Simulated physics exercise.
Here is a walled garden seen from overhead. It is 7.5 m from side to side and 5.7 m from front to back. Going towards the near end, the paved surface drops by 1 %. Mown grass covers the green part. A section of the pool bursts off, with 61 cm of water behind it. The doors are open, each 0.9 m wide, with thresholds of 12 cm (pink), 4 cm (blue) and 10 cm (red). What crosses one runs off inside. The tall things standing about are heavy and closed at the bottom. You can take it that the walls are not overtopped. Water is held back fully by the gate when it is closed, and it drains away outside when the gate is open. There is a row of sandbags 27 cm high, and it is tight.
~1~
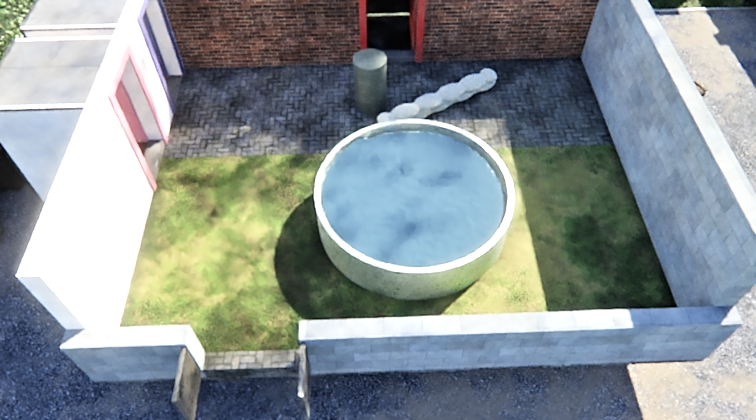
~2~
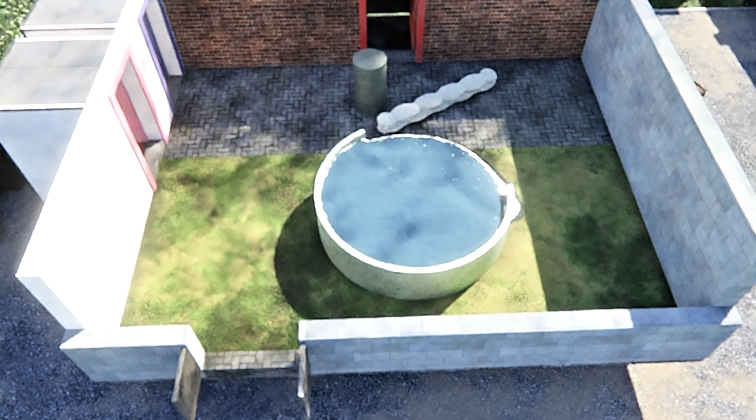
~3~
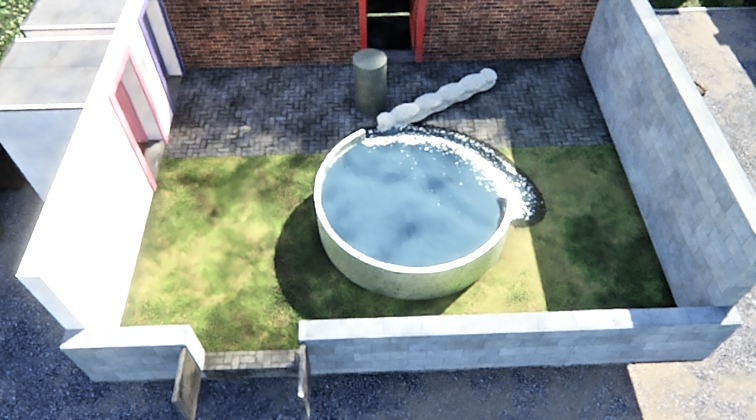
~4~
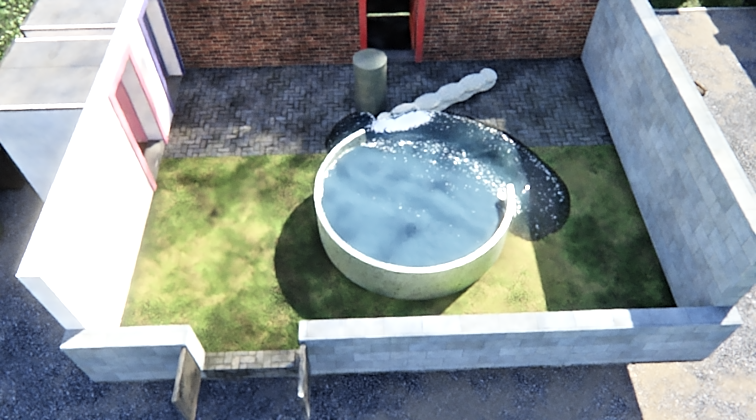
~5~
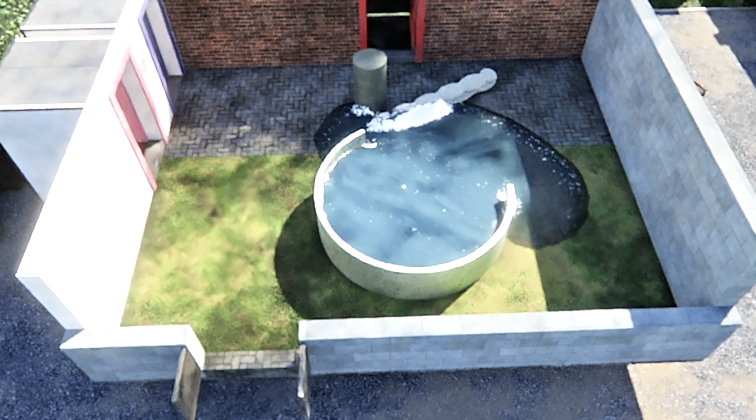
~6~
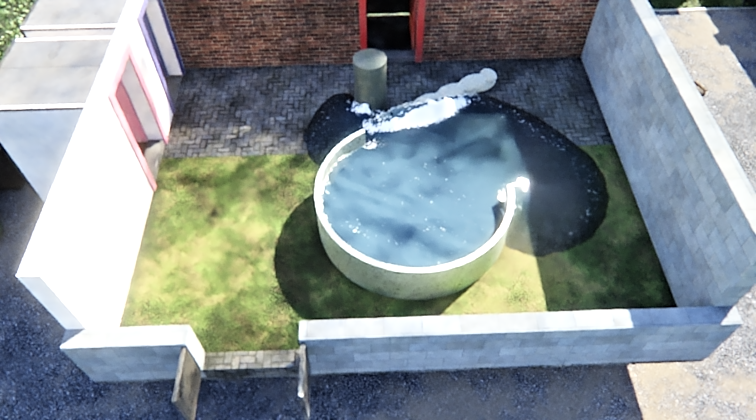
A round, pale-rimmed pool of blue water stands on the grass of a walled garden, seen from high above by a still camera. Behind it lie dark paving, a green-grey cylinder, a row of whitish sandbags and a brick wall with a red-framed doorway. The pool's back right rim breaks away, and water pours out in white foam, spreading darkly over paving and grass and around the sandbags.
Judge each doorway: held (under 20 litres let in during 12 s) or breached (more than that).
The pink door will see less than the limit, the blue door will see more than the limit, the red door will see less than the limit.
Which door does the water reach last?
That would be the pink one.
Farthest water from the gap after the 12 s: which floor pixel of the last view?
I'd put it near pixel (113, 355) of the last picture.
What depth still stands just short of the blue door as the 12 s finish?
The depth there is around 4.5 cm.
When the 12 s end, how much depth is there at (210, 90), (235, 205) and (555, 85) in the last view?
4, 6 and 5 cm.
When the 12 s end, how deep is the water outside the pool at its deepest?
Roughly 12 cm.
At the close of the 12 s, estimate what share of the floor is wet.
Covered: Roughly 95 per cent.
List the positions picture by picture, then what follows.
The pool at (414, 192) is whole and still, 61 cm deep, in the first frame.
The front is at (514, 217), 1.5 m from the gap at (449, 151); 0.7 m2 of floor is under water; 61 cm left at the back of the pool, in the second frame.
Water pours out at (449, 153) and has run 1.7 m, to (538, 216); deepest outside 31 cm, 61 cm at the pool's back, in the third frame.
The front is at (562, 216), 2.0 m from the gap at (448, 155); 3.9 m2 of floor is under water; 61 cm left at the back of the pool, in the fourth frame.
Water pours out at (448, 155) and has run 2.2 m, to (579, 218); deepest outside 48 cm, 61 cm at the pool's back, in the fifth frame.
Water pours out at (448, 155) and has run 2.5 m, to (602, 202); deepest outside 46 cm, 60 cm at the pool's back, in the sixth frame.
A moment later water covers 40 % of the floor and is deepest (36 cm) near (393, 135); pink door not reached, blue door not reached, red door not reached.
Soon after water covers 50 % of the floor and is deepest (52 cm) near (579, 60); pink door not reached, blue door not reached, red door 3 cm at the sill, 0 L in.
Next water covers 65 % of the floor and is deepest (32 cm) near (560, 61); pink door 3 cm at the sill, 0 L in, blue door 11 cm at the sill, 25 L in, red door 10 cm at the sill, 0 L in.
Later on water covers 85 % of the floor and is deepest (20 cm) near (684, 334); pink door 11 cm at the sill, 1 L in, blue door 12 cm at the sill, 110 L in, red door 4 cm at the sill, 1 L in.
At the end water covers 95 % of the floor and is deepest (12 cm) near (505, 341); pink door 6 cm at the sill, 2 L in, blue door 4 cm at the sill, 158 L in, red door 2 cm at the sill, 1 L in.
